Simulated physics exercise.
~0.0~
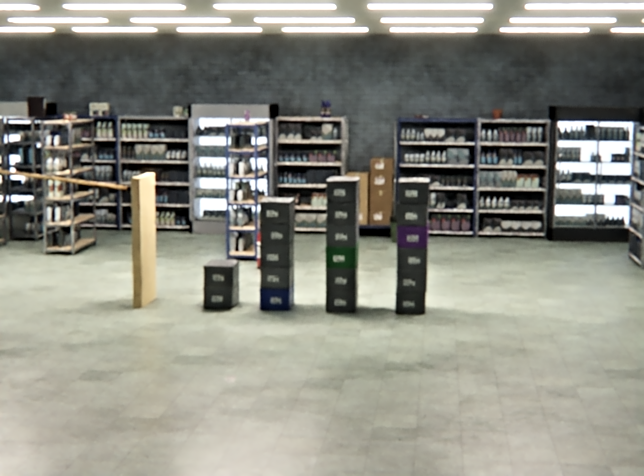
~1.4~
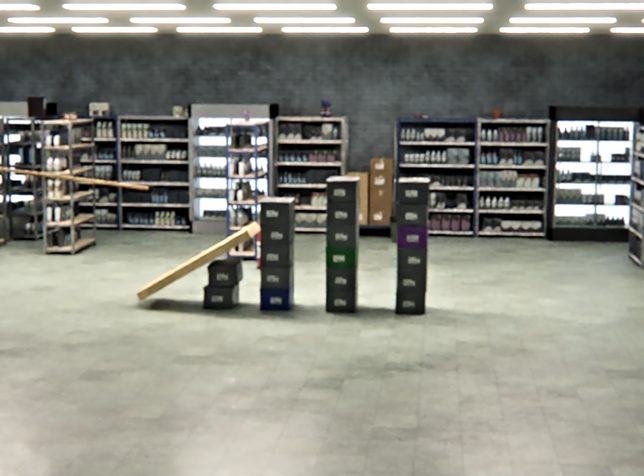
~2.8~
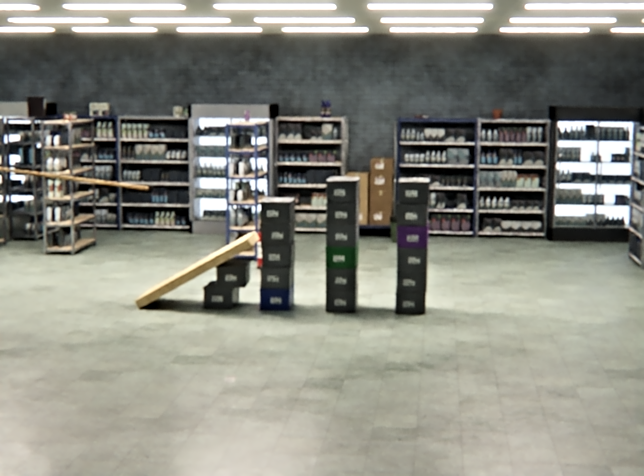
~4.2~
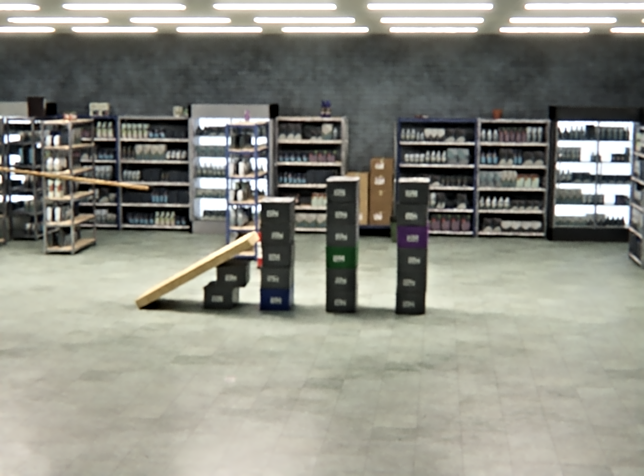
A wooden board tipped to the right toward a row of dark stacked bins, shoving the upper bin of the shortest pile slightly right, and ended up leaning at a slant against the next stack, with every pile still standing.
